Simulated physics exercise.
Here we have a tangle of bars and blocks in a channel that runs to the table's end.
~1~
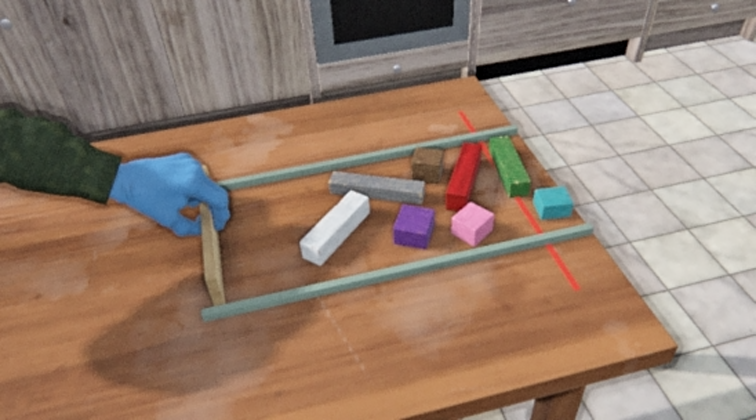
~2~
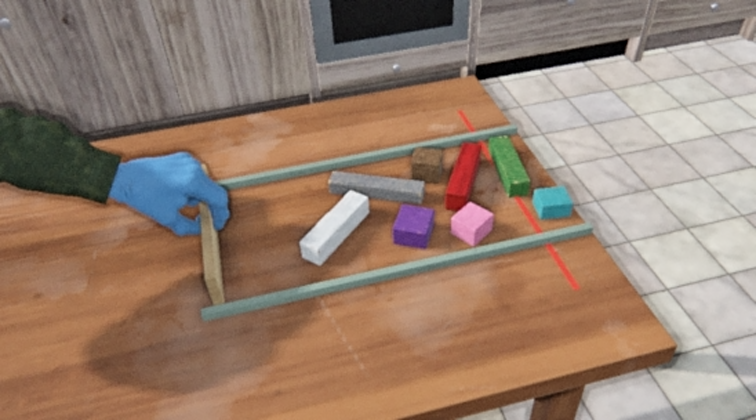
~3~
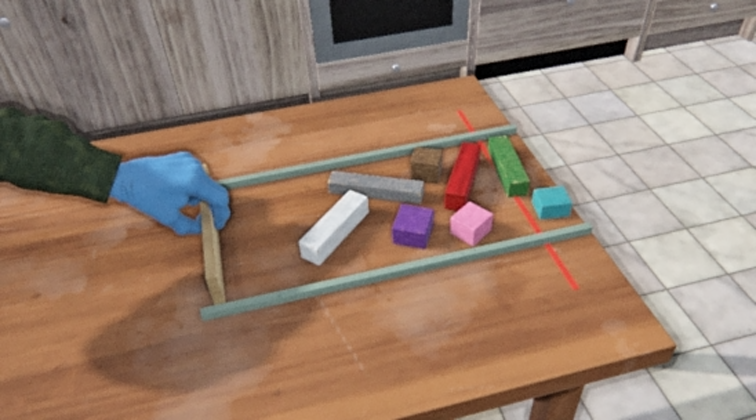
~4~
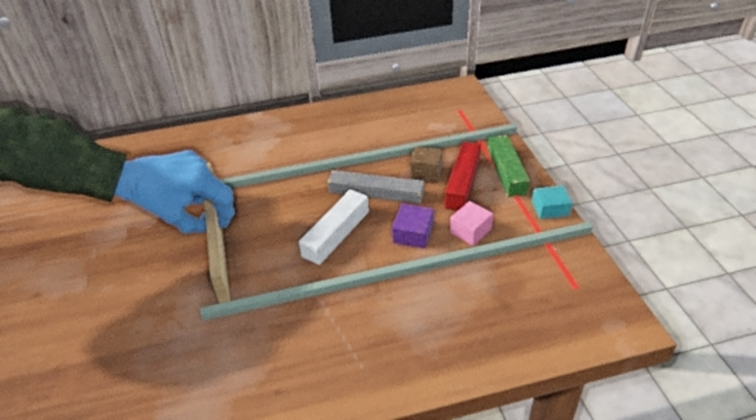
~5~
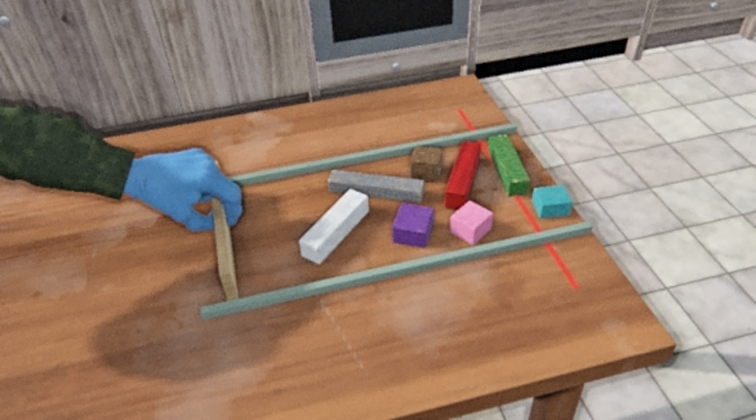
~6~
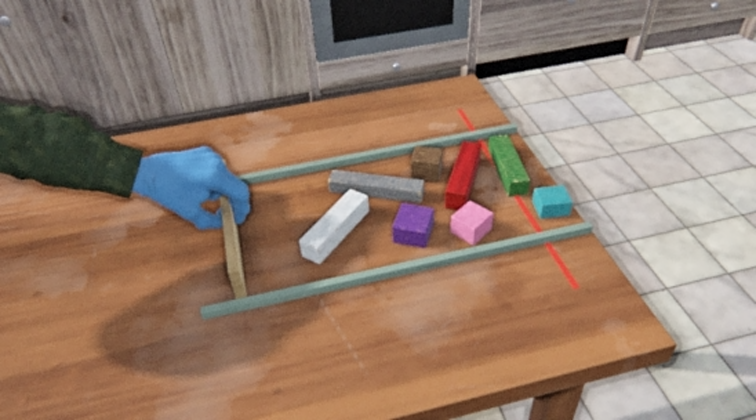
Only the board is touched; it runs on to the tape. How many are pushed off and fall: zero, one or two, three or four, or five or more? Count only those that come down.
The number that fall off is three or four.
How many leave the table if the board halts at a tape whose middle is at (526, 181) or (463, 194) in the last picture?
It would be 7 and 1.
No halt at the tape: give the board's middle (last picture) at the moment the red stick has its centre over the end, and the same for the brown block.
For the red stick at (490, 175), for the brown block at (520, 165).
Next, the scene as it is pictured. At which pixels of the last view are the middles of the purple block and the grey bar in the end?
Near (561, 194) and (532, 161).
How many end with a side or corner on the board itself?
In contact: 2.
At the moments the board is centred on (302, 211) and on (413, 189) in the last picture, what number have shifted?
At the one place 1, at the other 6.
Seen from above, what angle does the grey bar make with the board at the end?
Near 35 degrees.
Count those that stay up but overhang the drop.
That would be 3.
A little later, none off yet; turquoise block at rest near (552, 202); green bar at rest near (508, 164); red stick at rest near (464, 175).
Next, none off yet; turquoise block at rest near (552, 202); green bar moving near (515, 162); red stick shifted a little near (499, 173).
When it is over, the number that fall off is three or four; down, pink block, red stick, green bar and turquoise block.
